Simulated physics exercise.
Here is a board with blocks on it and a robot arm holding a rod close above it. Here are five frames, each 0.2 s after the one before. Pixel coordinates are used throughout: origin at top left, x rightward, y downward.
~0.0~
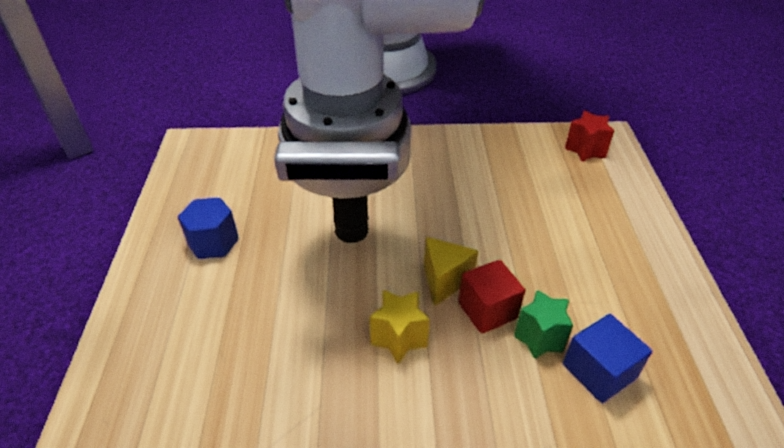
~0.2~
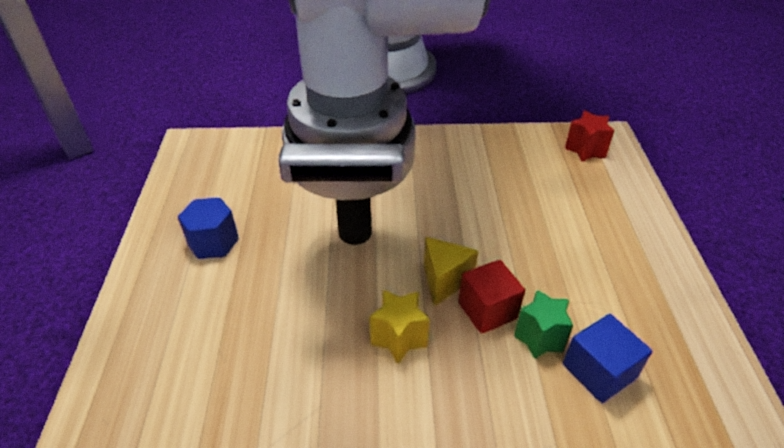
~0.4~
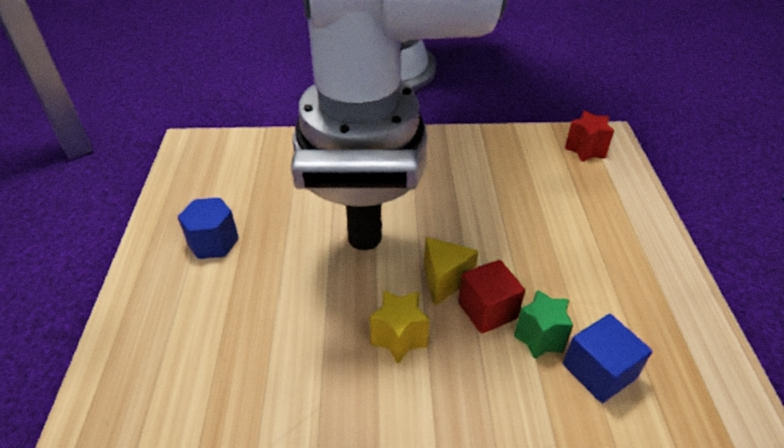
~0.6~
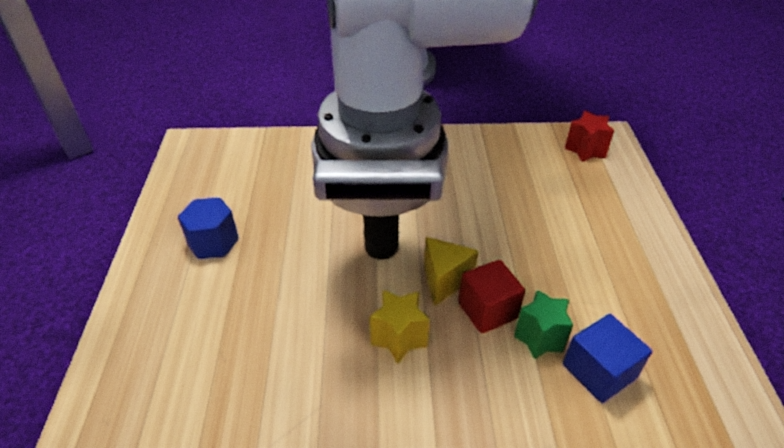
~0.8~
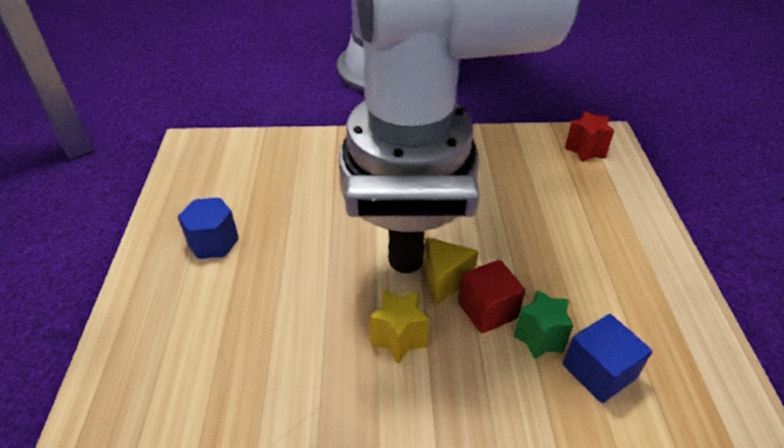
The clip shows a robot arm holding a dark rod above a wooden board with scattered coloured blocks. The rod moves right and slightly toward the viewer, nearing the yellow triangular block, while all the blocks stay still.
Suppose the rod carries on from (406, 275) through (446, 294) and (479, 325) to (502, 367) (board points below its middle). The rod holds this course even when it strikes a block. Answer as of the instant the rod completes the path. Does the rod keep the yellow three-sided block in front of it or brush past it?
The yellow three-sided block won't stay at the front of the rod.
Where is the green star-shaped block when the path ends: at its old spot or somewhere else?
Moved.
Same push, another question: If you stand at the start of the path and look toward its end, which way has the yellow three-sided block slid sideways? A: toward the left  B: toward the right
It's A.
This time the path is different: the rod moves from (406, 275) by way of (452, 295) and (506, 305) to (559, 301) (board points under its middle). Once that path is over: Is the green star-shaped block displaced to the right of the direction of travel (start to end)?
Yes.
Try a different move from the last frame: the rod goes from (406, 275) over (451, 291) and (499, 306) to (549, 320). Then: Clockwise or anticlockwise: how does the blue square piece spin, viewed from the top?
From above, the blue square piece will be seen to turn anti-clockwise.
The first path, step by step. One third of the way, rod at (448, 281); yellow three-sided block at (486, 264); red square piece at (515, 290); green star-shaped block at (558, 314), turned 15° clockwise.
Two thirds of the way, rod at (482, 313); yellow three-sided block at (504, 264); red square piece at (540, 296); green star-shaped block at (577, 329), turned 30° clockwise; blue square piece at (628, 353), turned 20° anticlockwise.
At the end, rod at (505, 354); yellow three-sided block at (504, 264); red square piece at (540, 296); green star-shaped block at (577, 329), turned 30° clockwise; blue square piece at (628, 353), turned 20° anticlockwise.
